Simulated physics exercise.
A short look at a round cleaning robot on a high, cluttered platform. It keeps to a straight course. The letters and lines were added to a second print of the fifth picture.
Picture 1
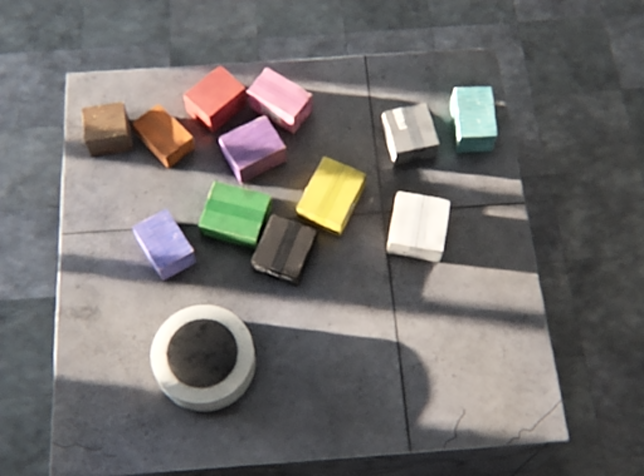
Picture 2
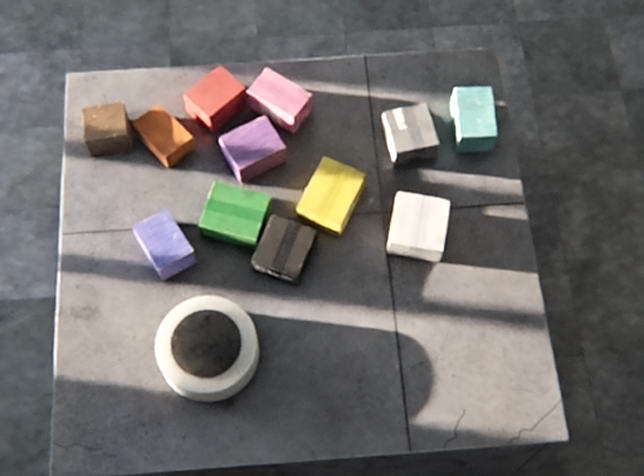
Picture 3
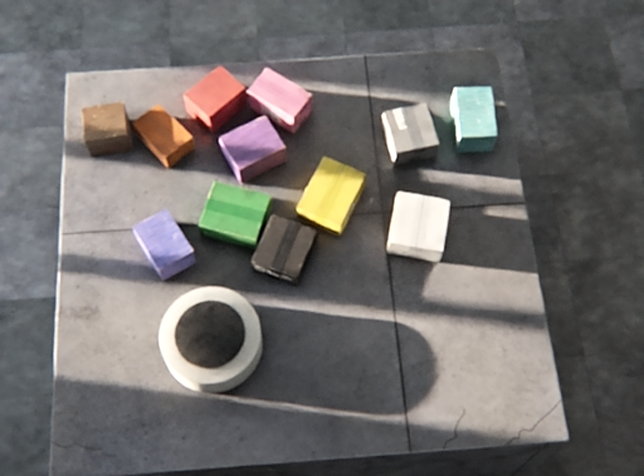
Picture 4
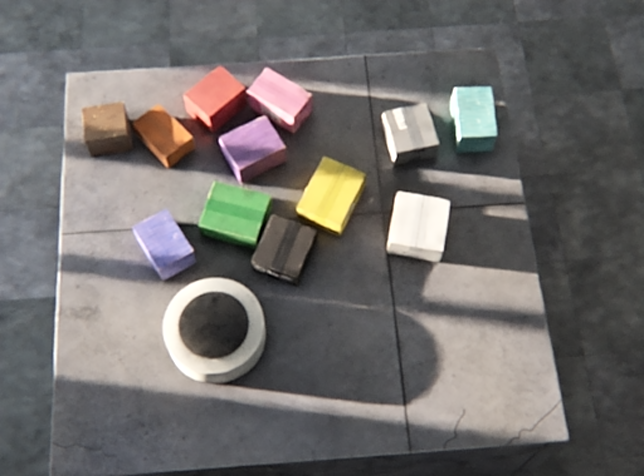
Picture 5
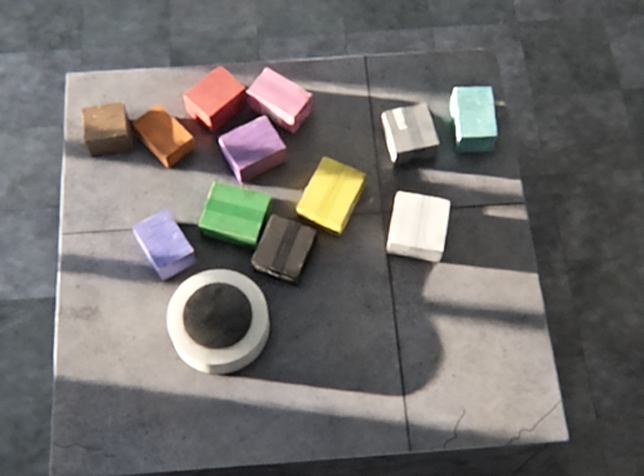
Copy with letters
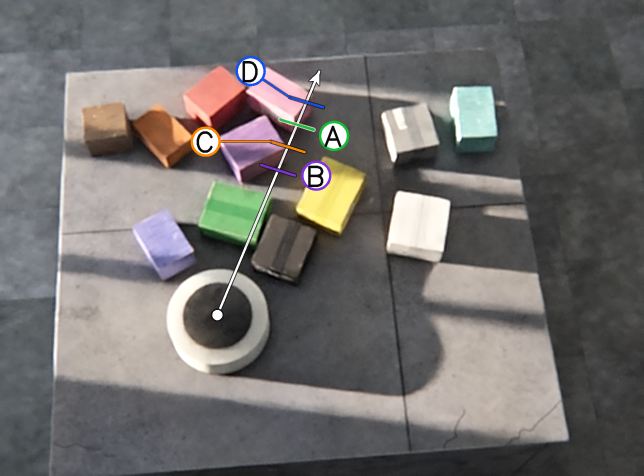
A round robot slides slowly up and slightly right toward colored boxes on a grey platform.
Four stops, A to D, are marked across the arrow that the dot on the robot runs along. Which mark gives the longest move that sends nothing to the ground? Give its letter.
C.
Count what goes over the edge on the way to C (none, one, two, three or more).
The count is none.
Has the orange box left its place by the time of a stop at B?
No.
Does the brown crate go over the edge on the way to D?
No.
On the marked copy, A at (297, 125); B at (278, 170); C at (287, 147); D at (306, 102); the arrow from (217, 315) to (319, 71); the white dot at (217, 315).
Taking C. A third of the way, robot (246, 257); purple crate (253, 145); yellow parcel (350, 183).
Two thirds of the way, robot (272, 197); pink parcel (293, 67); turquoise crate (477, 119).
When it is over, robot (288, 156); purple crate (249, 62); turquoise crate (504, 112); nothing has fallen.
As for the rest, A drops the purple crate and turquoise crate; B is safe but short; D drops the purple crate and turquoise crate.
